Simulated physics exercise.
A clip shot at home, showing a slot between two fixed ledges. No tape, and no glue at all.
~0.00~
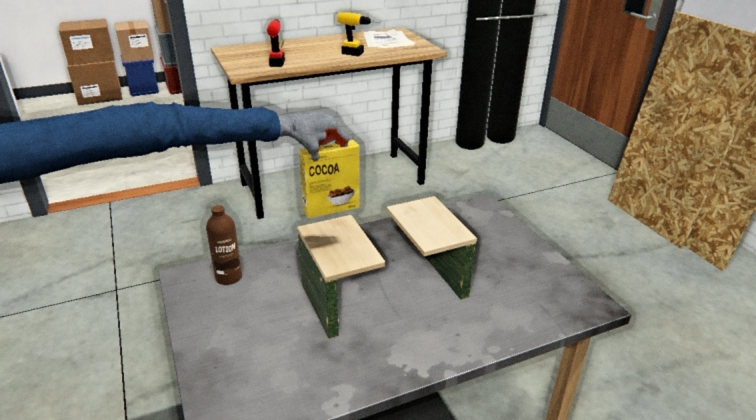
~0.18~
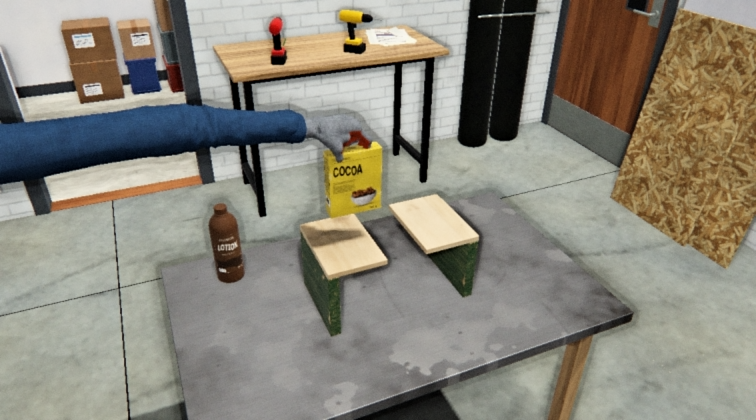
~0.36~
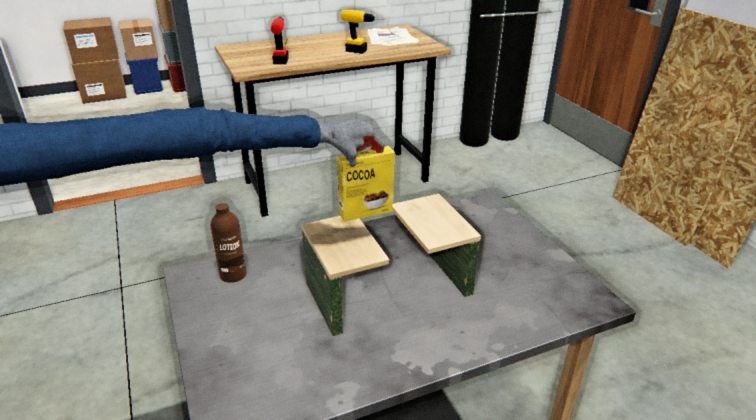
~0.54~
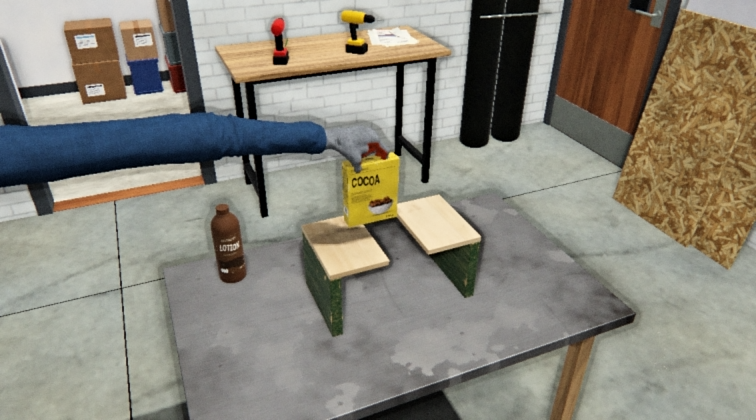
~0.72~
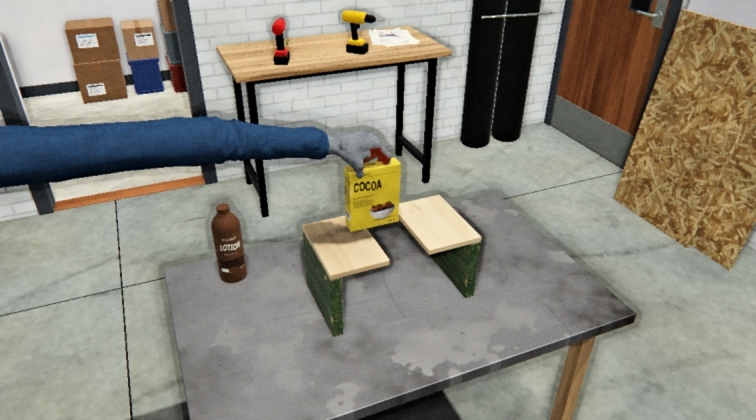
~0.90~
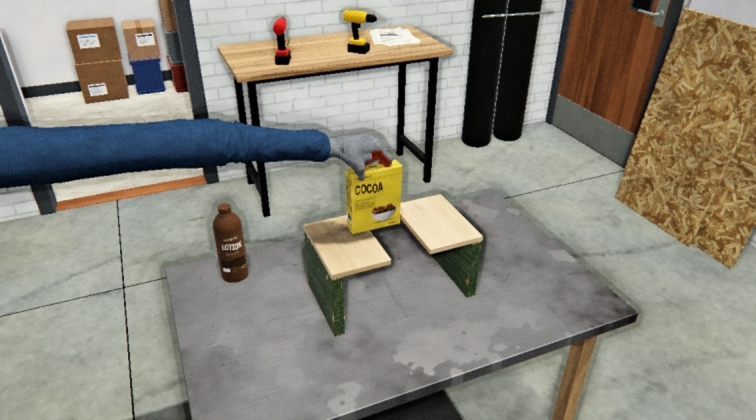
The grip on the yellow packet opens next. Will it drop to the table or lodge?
My bet is it stays put up there.
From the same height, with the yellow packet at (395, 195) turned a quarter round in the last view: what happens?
Result: Passes the gap.
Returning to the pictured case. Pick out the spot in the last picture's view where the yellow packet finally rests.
The object finishes roughly at pixel (397, 212).
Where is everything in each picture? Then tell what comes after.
Being brought over the gap; yellow packet (330, 179); brown bottle (224, 244), in the first picture.
Being brought over the gap; yellow packet (353, 180); brown bottle (226, 242), in the second picture.
Being brought over the gap; yellow packet (366, 184); brown bottle (228, 242), in the third picture.
Being brought over the gap; yellow packet (370, 190); brown bottle (228, 243), in the fourth picture.
Being brought over the gap; yellow packet (373, 195); brown bottle (228, 242), in the fifth picture.
Poised above the slot; yellow packet (374, 197); brown bottle (230, 242), in the sixth picture.
Around 1.10 s, yellow packet displaced a little near (374, 207).
Around 1.40 s, yellow packet rocked 16° from its first pose near (382, 207).
Around 1.50 s, yellow packet rocked 38° from its first pose near (392, 209).
Around 1.60 s, yellow packet rocked 59° from its first pose near (398, 211).
Finally (2.0 s), down or leaning hard on the stand or table, yellow packet; brown bottle still in place. Final places as the last picture's camera would see them, yellow packet near (396, 212). The packet stays on top.
